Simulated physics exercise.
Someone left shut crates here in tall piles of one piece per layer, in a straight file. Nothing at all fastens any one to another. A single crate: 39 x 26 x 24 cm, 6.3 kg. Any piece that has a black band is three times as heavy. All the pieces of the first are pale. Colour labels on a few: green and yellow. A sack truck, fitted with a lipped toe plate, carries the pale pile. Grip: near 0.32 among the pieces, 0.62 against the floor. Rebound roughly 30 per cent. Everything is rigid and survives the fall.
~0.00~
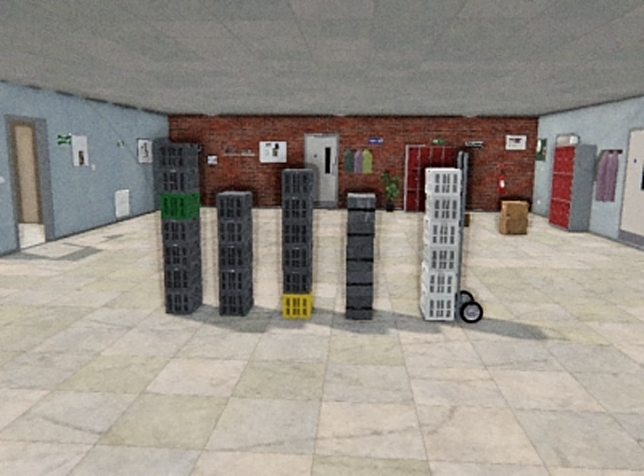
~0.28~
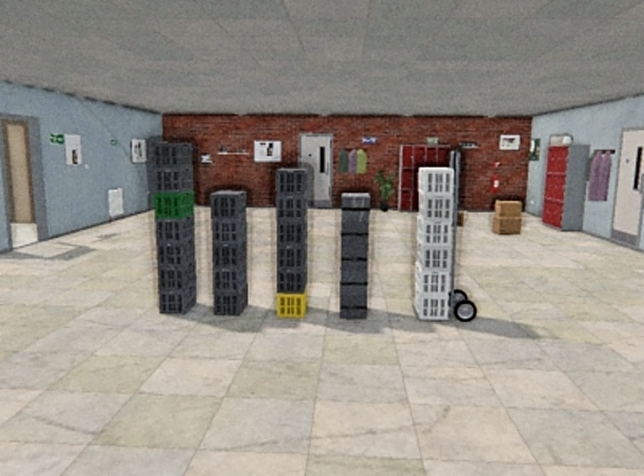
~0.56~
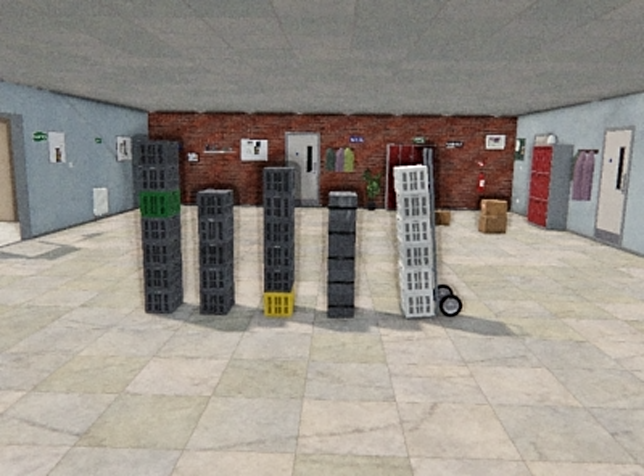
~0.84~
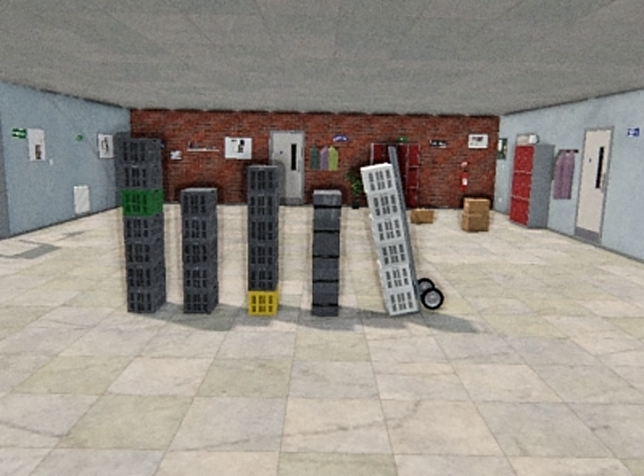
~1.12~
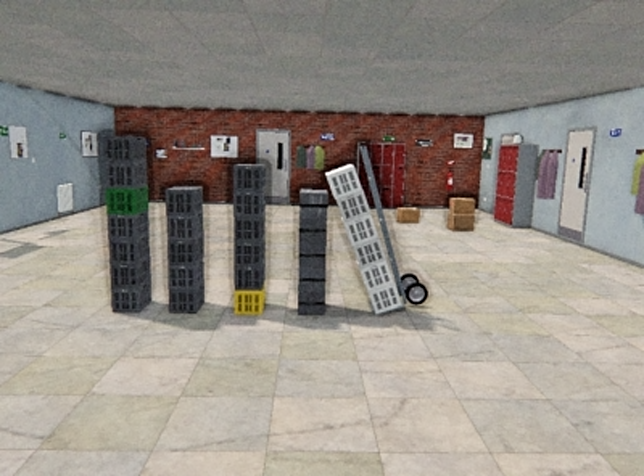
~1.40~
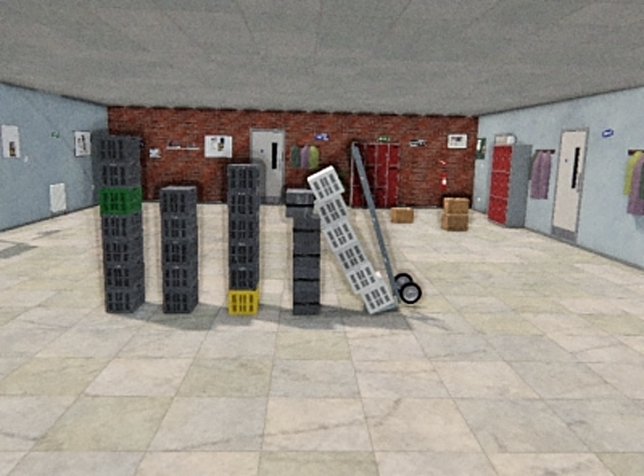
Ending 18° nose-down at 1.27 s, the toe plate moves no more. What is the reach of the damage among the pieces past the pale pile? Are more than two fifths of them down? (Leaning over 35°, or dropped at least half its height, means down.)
The part that ends down does not reach two fifths.
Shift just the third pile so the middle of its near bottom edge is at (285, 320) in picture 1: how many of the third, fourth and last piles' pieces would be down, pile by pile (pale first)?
Third 0, fourth 0, last 0 down.
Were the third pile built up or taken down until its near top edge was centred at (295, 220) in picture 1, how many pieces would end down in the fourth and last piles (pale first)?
You'd get fourth 0 and last 0.
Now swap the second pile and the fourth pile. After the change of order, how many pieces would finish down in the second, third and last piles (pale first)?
Pile by pile, you'd see second at 5, third at 4 and last at 7 down.
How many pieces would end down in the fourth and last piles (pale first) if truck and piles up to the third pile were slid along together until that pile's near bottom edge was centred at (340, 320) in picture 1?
In that case fourth pile 0 and last pile 0.
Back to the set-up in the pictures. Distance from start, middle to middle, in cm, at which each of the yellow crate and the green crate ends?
Yellow 0, green 0.
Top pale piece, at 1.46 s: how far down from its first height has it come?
Some 10 cm lower.
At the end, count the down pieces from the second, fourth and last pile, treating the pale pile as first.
The second pile gives 0, the fourth 0, the last 0.
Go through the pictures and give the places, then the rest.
In the first frame (places mark the middle of the side facing us; the camera pans a little), truck frame (464, 188) 0° forward; yellow crate (296, 306); green crate (174, 207); the rest undisturbed.
The second frame shows truck frame (457, 187) 1° forward; green crate (168, 206).
The third frame shows truck frame (431, 184) 5° forward, top of the pale pile leaning 5°; green crate (154, 205); the rest undisturbed.
The fourth frame shows truck frame (399, 181) 12° forward, top of the pale pile leaning 12°; green crate (136, 203); the rest undisturbed.
The fifth frame shows truck frame (373, 180) 17° forward, top of the pale pile leaning 21°; yellow crate (248, 303); the rest undisturbed.
The sixth frame shows truck frame (365, 180) 18° forward, top of the pale pile leaning 27°; green crate (114, 202); yellow crate (243, 303); one has shifted.
After 1.46 s, 0 of the pale pile down; none of the 23 other crates down, 1 disturbed.
After 1.80 s, 0 of the pale pile down; none of the 23 other crates down, 2 disturbed.
At rest (2.3 s), 0 of the pale pile down; none of the 23 other crates down, 1 disturbed; yellow crate unmoved; green crate unmoved. That is 0 per cent. As the last picture would show them, middles, yellow crate near (245, 297), green crate near (122, 199).
